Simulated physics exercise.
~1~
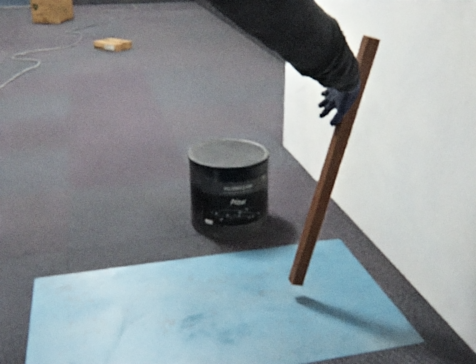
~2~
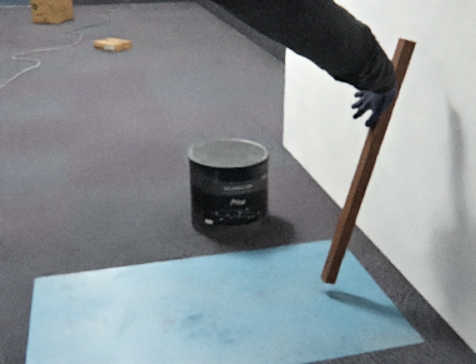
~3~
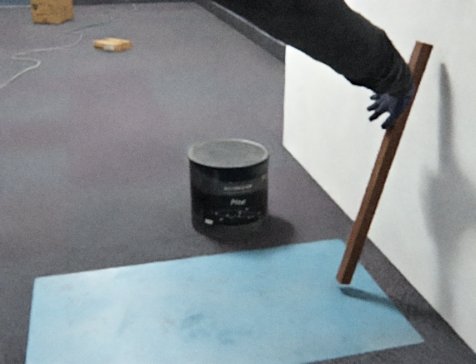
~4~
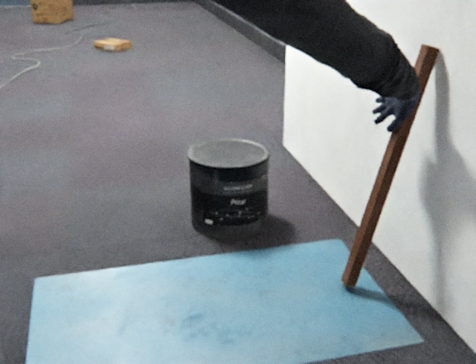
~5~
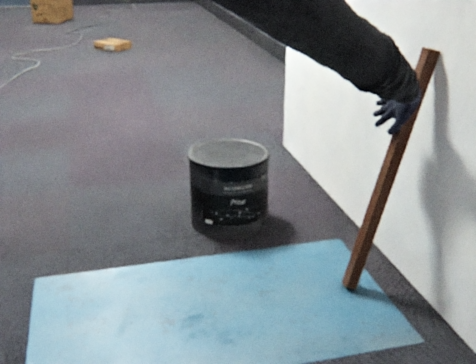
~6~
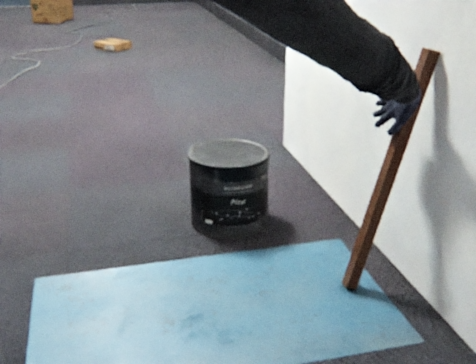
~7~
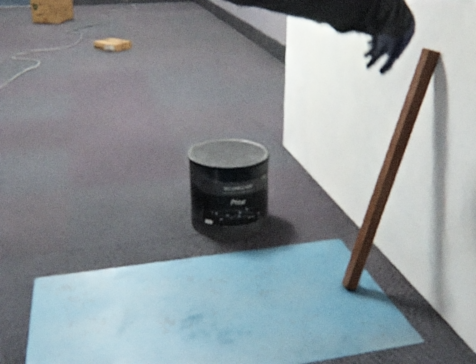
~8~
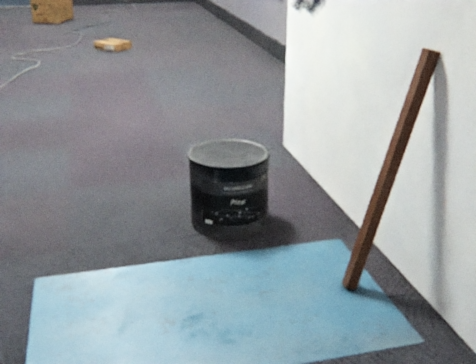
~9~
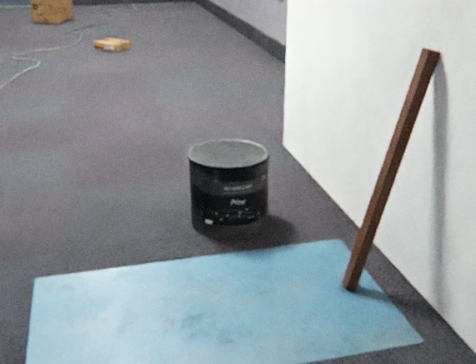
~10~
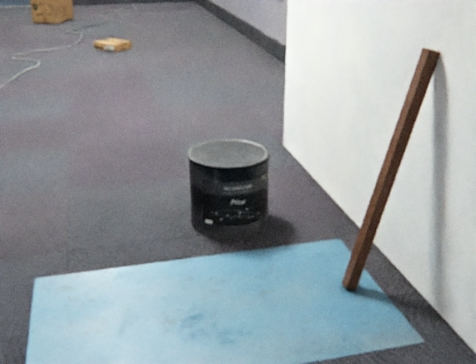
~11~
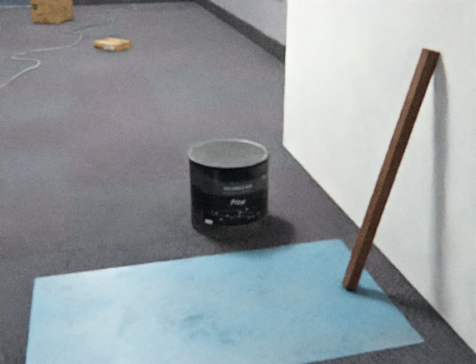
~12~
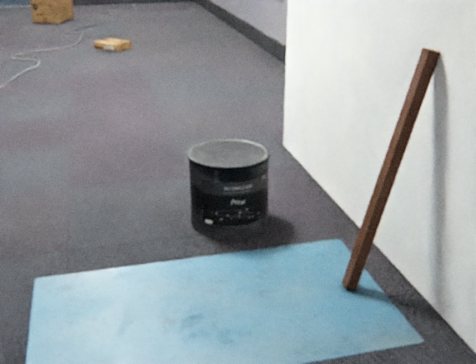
A brown pole, held by a dark-gloved hand above a light blue sheet on the floor, moves right and is propped against a white wall; the hand lets go and withdraws, and the pole stays leaning there while a black pail sits still nearby.
